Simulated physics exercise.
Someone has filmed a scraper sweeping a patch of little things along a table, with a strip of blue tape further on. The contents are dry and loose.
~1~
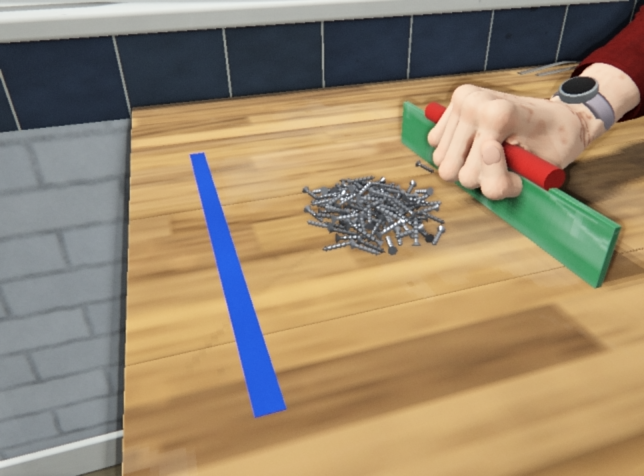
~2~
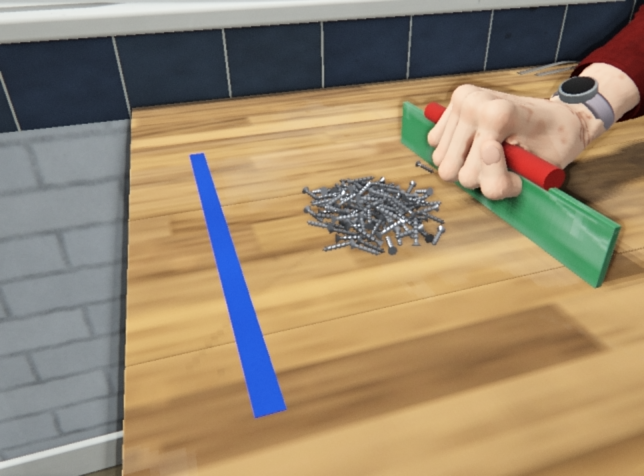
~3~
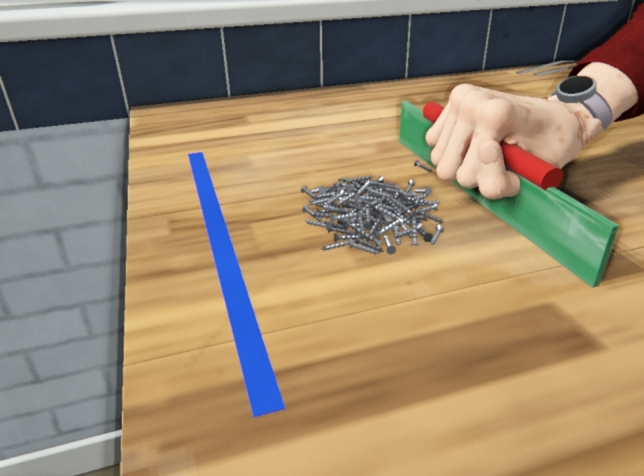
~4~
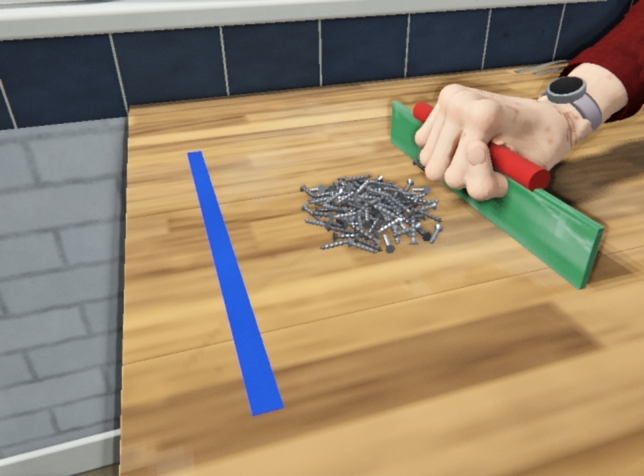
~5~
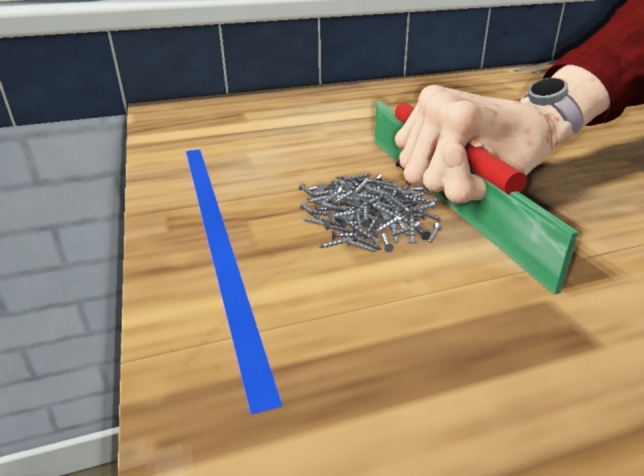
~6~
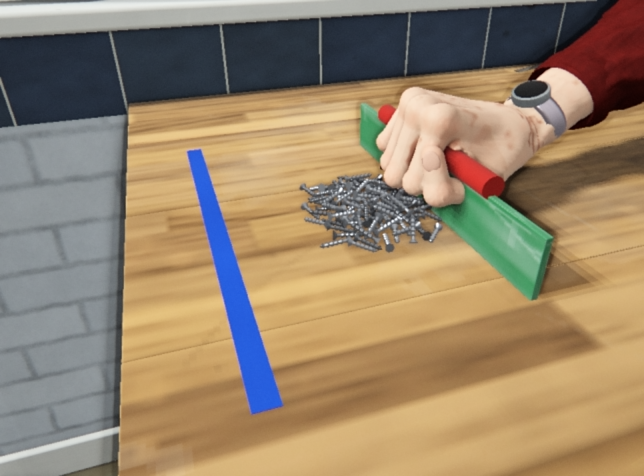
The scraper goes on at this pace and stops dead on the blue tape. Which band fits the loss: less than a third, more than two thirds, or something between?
Over the edge goes under a third of it.
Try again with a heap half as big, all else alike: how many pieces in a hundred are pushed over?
Some 0 per cent.
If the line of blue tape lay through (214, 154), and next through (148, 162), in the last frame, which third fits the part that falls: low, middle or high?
At the first place under a third, at the second beyond two thirds.
Soon, scraper still moving, near (318, 167); heap all on the table, its front near (229, 229).
A while on, scraper stopped at the blue tape; heap a small part over the edge.
Finally, scraper stopped at the blue tape; heap a small part over the edge.
